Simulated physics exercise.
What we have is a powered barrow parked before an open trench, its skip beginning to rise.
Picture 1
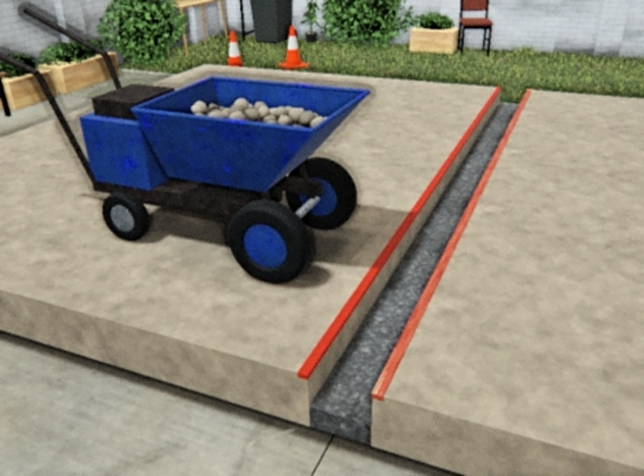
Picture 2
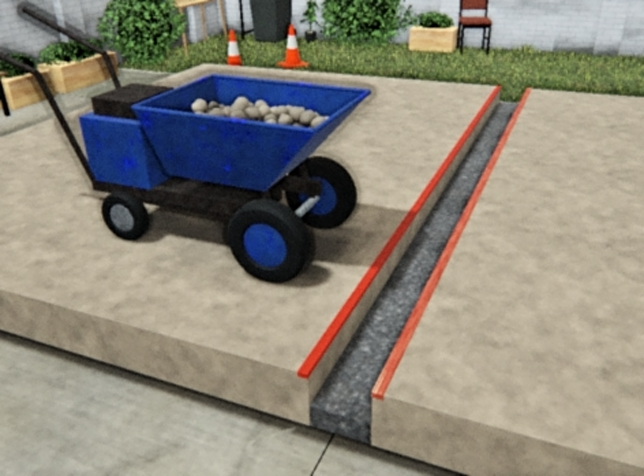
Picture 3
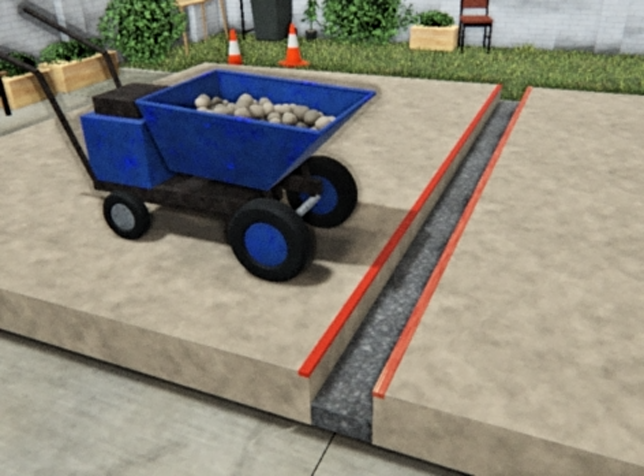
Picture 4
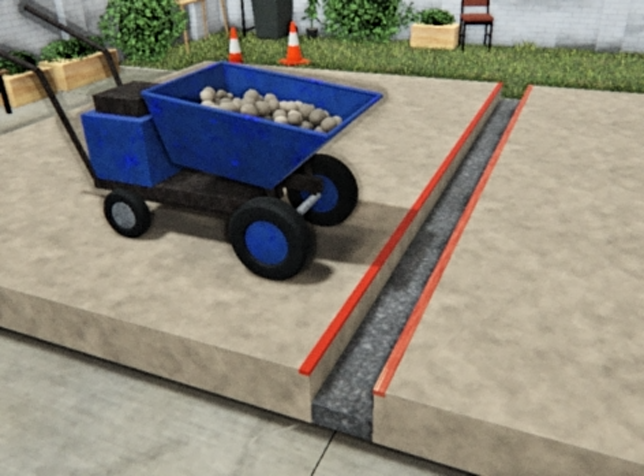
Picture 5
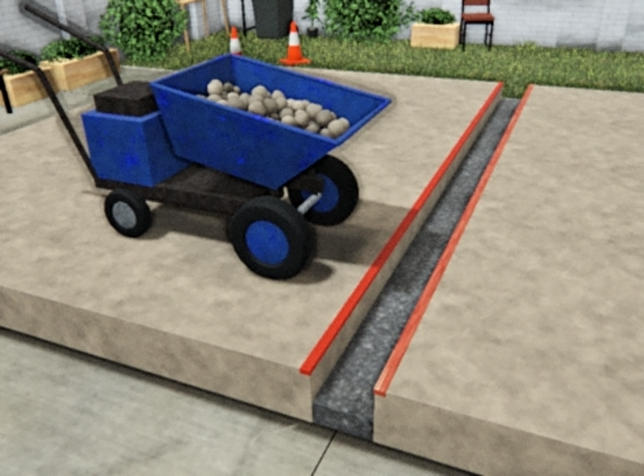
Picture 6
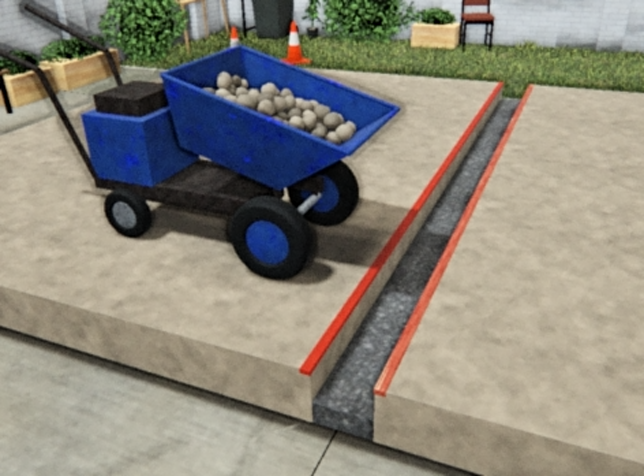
On a paved yard, a blue powered barrow standing beside a narrow red-edged trench, its pebble-filled skip gradually tilting toward the right.
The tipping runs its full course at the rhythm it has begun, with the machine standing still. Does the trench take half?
The trench ends with only the smaller part of it.
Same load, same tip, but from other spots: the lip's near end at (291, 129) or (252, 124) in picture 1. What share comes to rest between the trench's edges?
First some 60, then 70 per cent.
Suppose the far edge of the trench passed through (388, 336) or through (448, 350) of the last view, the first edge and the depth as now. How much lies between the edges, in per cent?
First some 0, then 80 per cent.
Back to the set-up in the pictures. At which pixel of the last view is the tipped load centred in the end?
Near (468, 272).
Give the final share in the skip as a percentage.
Roughly 10 in a hundred.
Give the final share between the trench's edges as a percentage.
Some 25 per cent.
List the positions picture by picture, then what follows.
The first frame shows lip of the skip (313, 131), level; top of the load (228, 116), river pebbles; first edge of the trench (334, 327); far edge (403, 344), the trench under half as wide as the skip, and about half as deep as wide.
The second frame shows lip of the skip (314, 132), level; top of the load (228, 114).
The third frame shows lip of the skip (320, 134), tipped barely; top of the load (232, 111).
The fourth frame shows lip of the skip (328, 137), tipped a little; top of the load (237, 106).
The fifth frame shows lip of the skip (338, 144), tipped a little; top of the load (229, 112).
The sixth frame shows lip of the skip (349, 154), tipped clearly; top of the load (237, 107); first edge of the trench (336, 324); far edge (405, 340).
Just after the last frame, skip tipped steeply; every one in the skip.
A moment on, skip tipped steeply; the larger part in the skip; just a few in or heaped over the trench; about a tenth beyond it; just a few falling.
Further on, skip tipped right over; roughly a quarter in the skip; roughly a quarter in or heaped over the trench; roughly two thirds beyond it.
When it is over, skip tipped right over; about a tenth in the skip; roughly a quarter in or heaped over the trench; roughly two thirds beyond it.
